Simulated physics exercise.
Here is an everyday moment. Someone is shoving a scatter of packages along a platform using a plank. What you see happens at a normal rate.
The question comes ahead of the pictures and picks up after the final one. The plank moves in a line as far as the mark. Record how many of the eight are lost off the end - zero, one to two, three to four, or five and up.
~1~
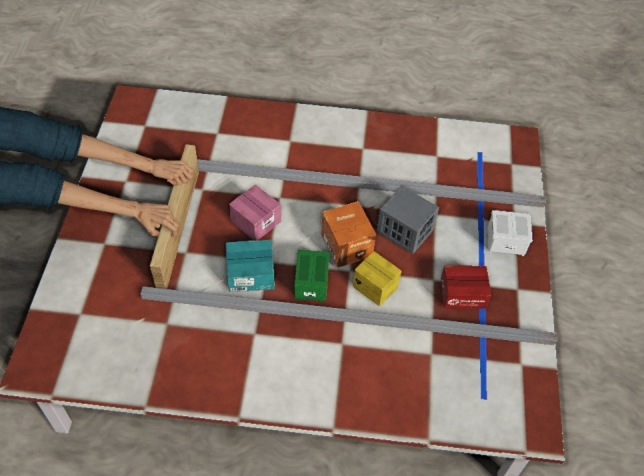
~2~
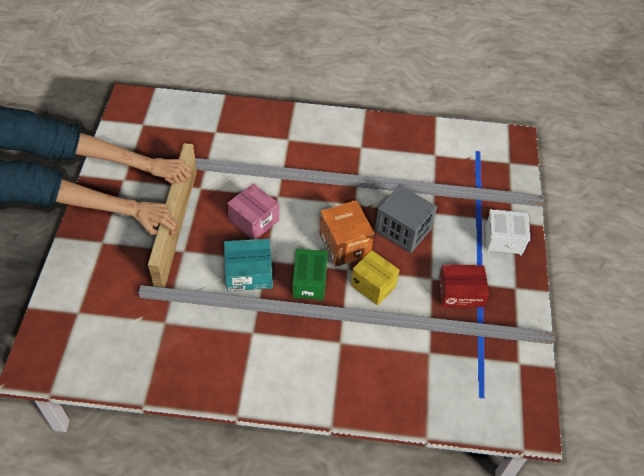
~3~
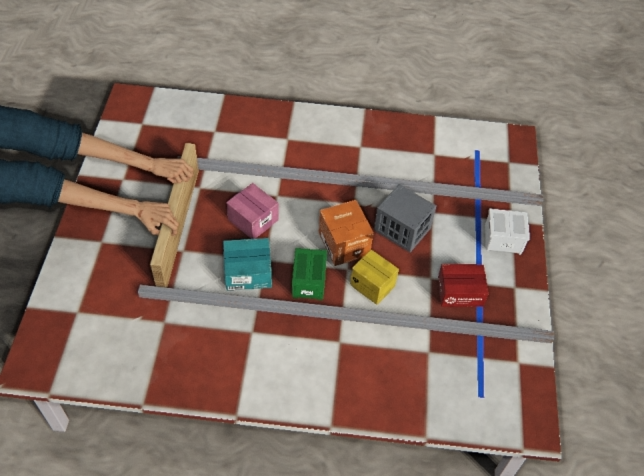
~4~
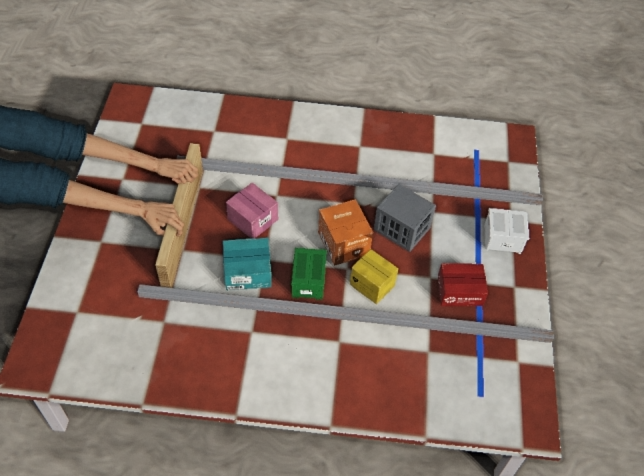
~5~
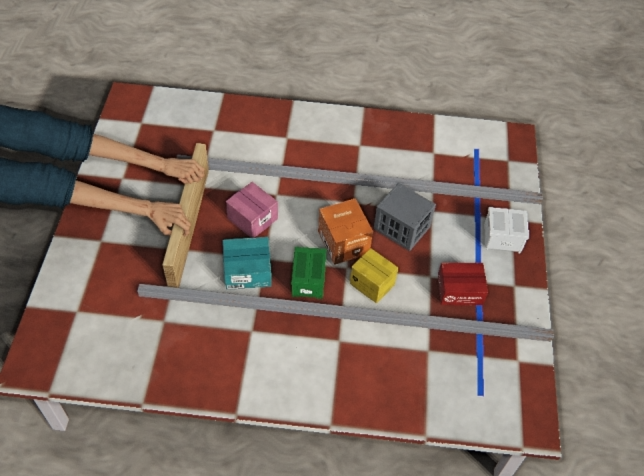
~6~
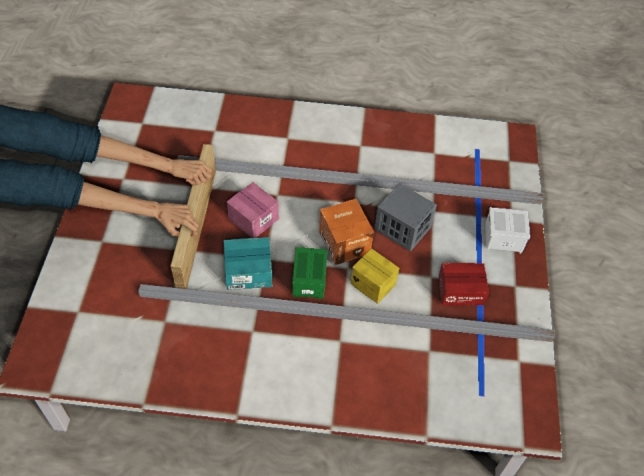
Lost off the end: Three to four.
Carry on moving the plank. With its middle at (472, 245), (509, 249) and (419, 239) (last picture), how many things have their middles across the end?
3, 6 and 1.
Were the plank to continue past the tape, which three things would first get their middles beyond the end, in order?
Order, earliest first: The red parcel, next the white tote, last the yellow box.
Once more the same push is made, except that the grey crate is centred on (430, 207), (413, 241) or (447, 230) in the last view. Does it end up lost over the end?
In that order, it stays put; slips off; stays put.
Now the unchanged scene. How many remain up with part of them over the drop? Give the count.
You'd get 3.
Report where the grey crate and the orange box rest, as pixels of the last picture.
One ends up near (538, 218) and the other near (531, 259).
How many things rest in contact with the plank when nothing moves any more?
2.
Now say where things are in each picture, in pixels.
The first picture shows white tote (509, 233); red parcel (465, 287); grey crate (407, 220); plank (176, 215); tape (482, 261).
The second picture shows red parcel (463, 286); plank (174, 214).
The third picture shows grey crate (405, 218); yellow box (374, 277).
The fourth picture shows white tote (506, 231); orange box (345, 232).
The fifth picture shows red parcel (462, 284); turquoise parcel (247, 263).
The sixth picture shows white tote (506, 231); red parcel (463, 284); grey crate (405, 217); plank (195, 215); tape (479, 258).
Soon after, none off yet; white tote at rest near (506, 231); red parcel at rest near (463, 284); grey crate at rest near (405, 217).
Then, none off yet; white tote moved a little near (516, 229); red parcel moved about its own width near (516, 291); grey crate moved about its own width near (469, 221).
At rest, the number that fall off is three or four; fallen, yellow box, red parcel and white tote.
